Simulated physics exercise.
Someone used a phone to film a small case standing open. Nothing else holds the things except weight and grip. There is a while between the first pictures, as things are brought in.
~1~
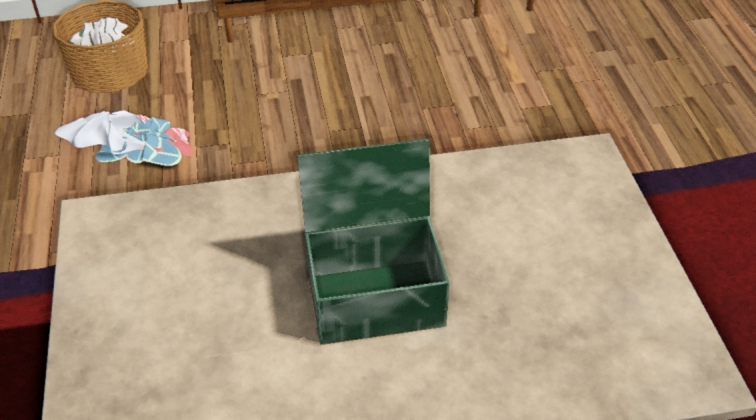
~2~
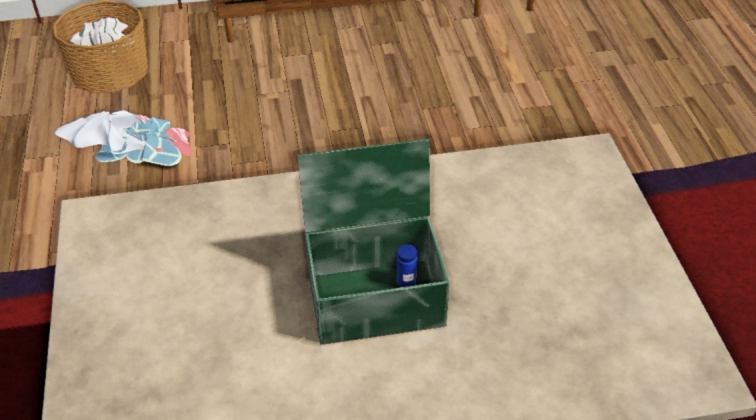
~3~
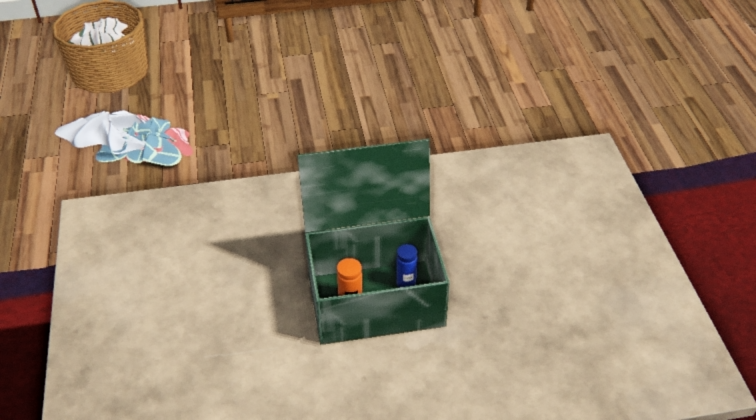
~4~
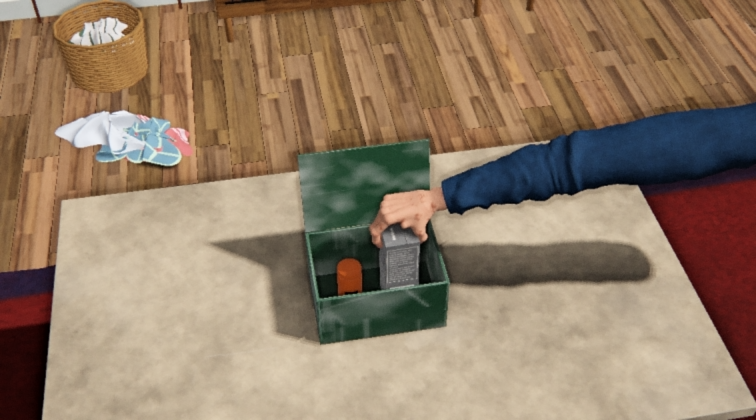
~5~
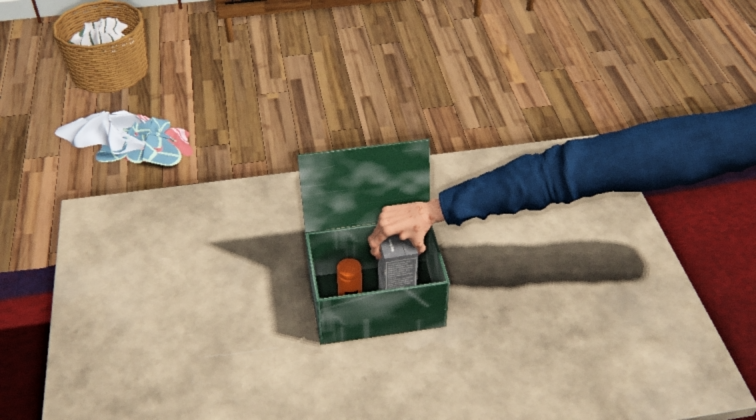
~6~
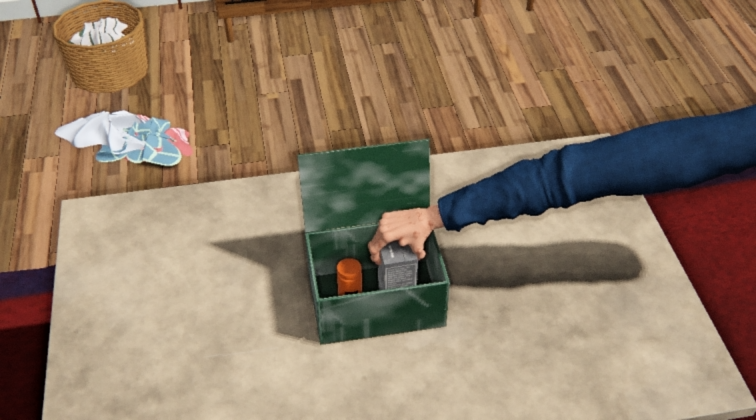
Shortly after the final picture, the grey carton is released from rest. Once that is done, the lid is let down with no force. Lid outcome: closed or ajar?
Ajar.
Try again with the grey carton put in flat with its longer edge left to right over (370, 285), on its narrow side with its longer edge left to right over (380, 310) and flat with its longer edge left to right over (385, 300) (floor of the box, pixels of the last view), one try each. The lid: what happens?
With the first placement it can't come down; with the second it drops into place; with the third it drops into place.
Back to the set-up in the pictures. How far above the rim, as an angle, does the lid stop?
The lid sits around 25° above the rim.
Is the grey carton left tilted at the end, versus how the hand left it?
As it turns out, it keeps its original angle.
Then, 1.10 s past the last view, lid starting down.
Then, 1.70 s past the last view, lid 53° above the rim.
Then, 2.10 s past the last view, lid 27° above the rim.
Then, 4.10 s past the last view, grey carton resting near (397, 279).
Finally, lid 27° above the rim; all 3 still in place. Final places as the last picture's camera would see them, grey carton near (397, 279).
